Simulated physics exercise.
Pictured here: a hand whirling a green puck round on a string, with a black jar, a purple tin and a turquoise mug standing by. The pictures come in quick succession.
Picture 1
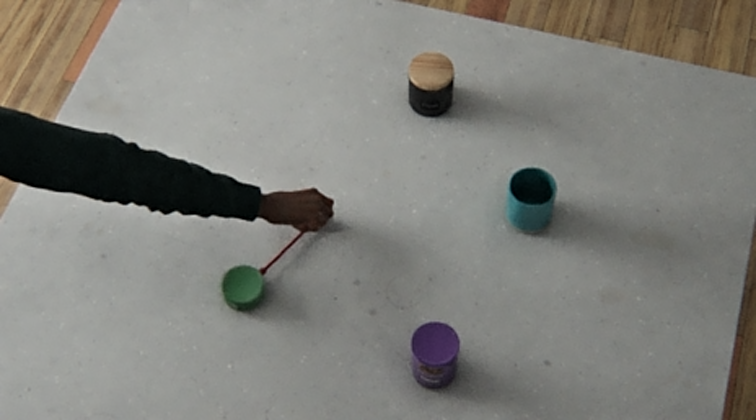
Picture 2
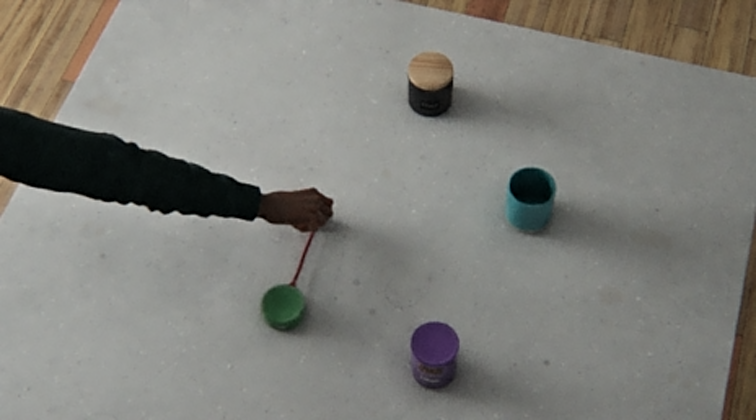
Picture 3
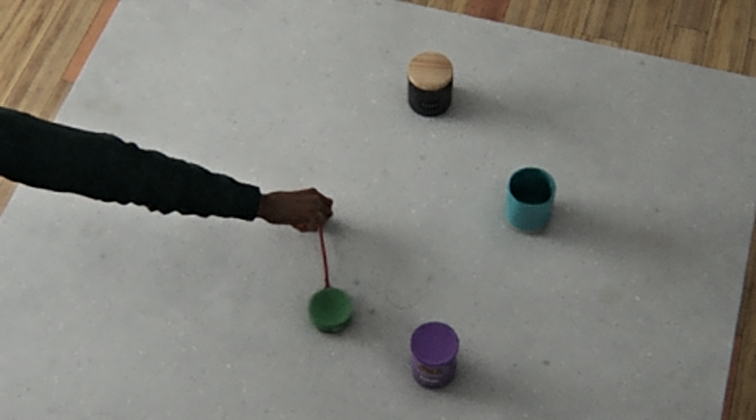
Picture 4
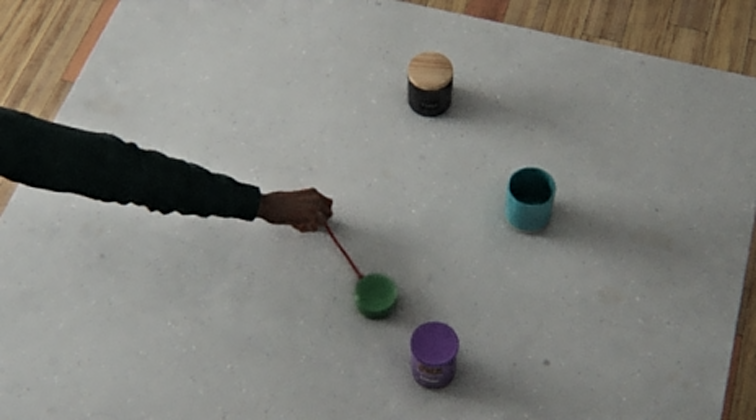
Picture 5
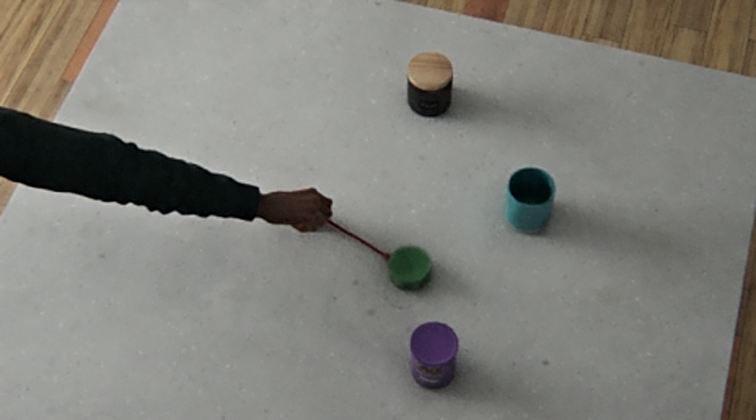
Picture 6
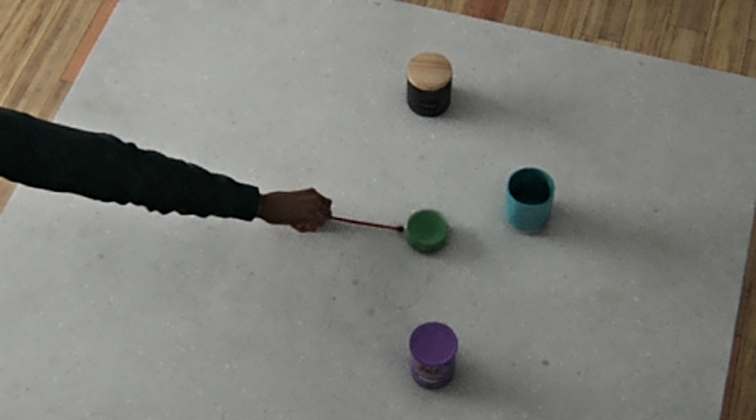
A pale grey, stone-like surface with wooden boards showing at its edges is seen from above at an angle, the view staying still. A black jar with a wooden lid stands at the upper right of centre, a turquoise mug at the right and a purple tin below, while a dark-sleeved arm reaches in from the left. The hand swings a green puck on a red string anticlockwise, from its lower left, round beneath it, then up to its right between the tin and jar.
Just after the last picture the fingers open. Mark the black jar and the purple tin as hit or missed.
Marks: Black jar: Hit; purple tin: Missed.
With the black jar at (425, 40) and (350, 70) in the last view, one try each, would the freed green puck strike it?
At the first spot it takes a blow, and at the second spot it is avoided.
Then, 0.08 s past the final frame, puck near (429, 158).
Then, 0.20 s past the final frame, puck near (429, 122); black jar pushed aside.
When it is over, puck near (428, 122); black jar pushed aside. The black jar takes the knock and the purple tin stays untouched.
